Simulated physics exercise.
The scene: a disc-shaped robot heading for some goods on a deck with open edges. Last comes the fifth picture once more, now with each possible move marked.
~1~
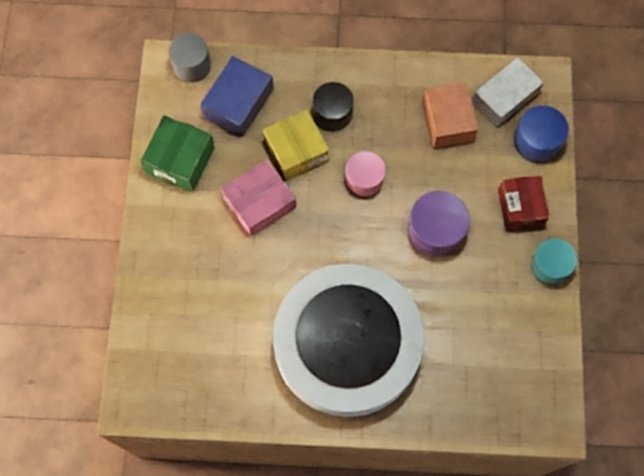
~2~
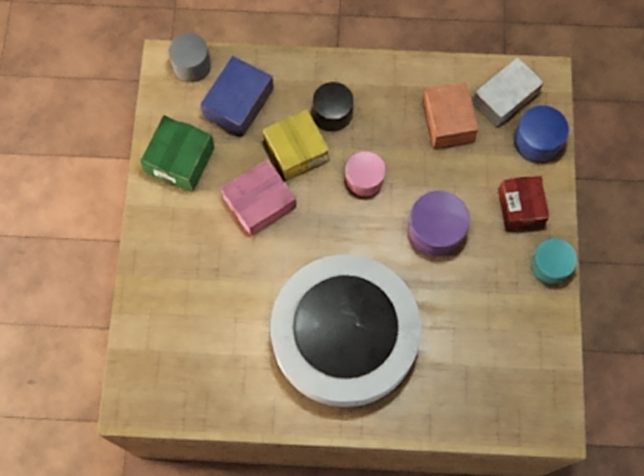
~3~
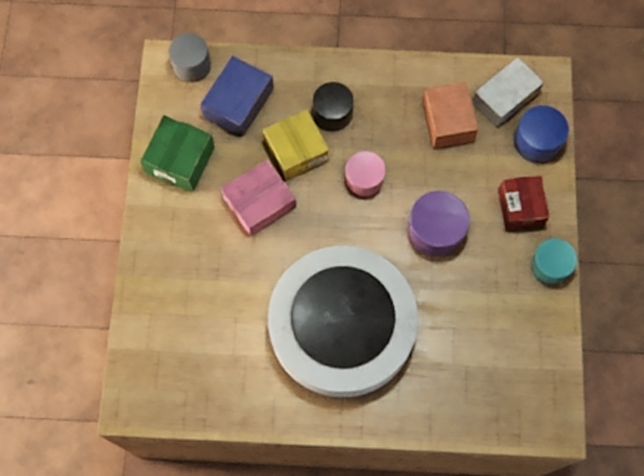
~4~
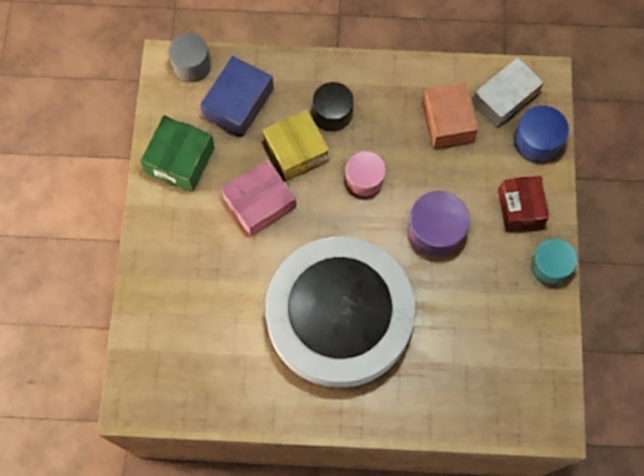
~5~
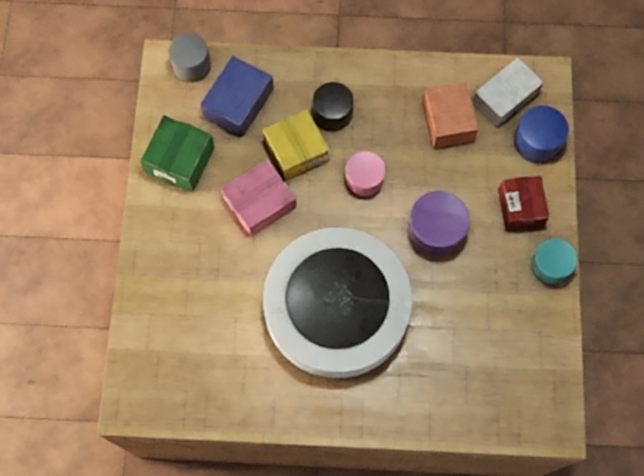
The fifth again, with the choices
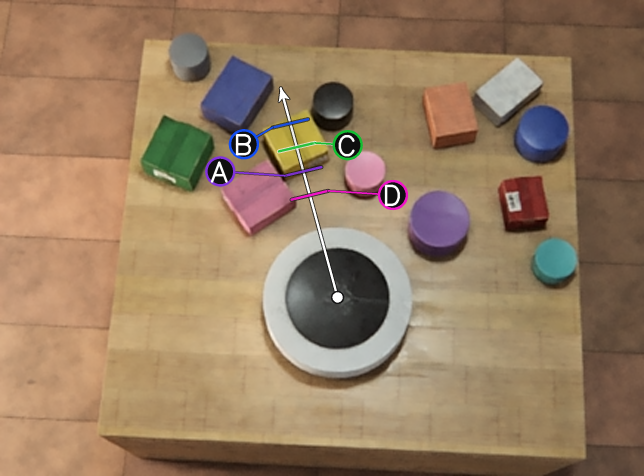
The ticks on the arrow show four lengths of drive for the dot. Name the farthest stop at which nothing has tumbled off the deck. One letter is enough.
Up to mark B.
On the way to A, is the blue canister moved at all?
No.
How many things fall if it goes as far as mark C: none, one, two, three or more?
By then, none.
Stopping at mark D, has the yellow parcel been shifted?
Yes.
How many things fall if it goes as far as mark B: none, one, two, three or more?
In all, none.
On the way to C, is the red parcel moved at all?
No.
On the marked copy, A at (303, 171); B at (290, 123); C at (297, 147); D at (309, 195); the arrow from (338, 297) to (281, 88); the white dot at (338, 297).
With B. Early on, robot (320, 237); pink box (245, 181); pink pail (367, 167).
Further on, robot (302, 174); green box (159, 145); blue crate (232, 88).
At the end, robot (291, 131); yellow parcel (278, 50); green box (144, 142); nothing has fallen.
As for the rest, A is safe but short; C is safe but short; D is safe but short.
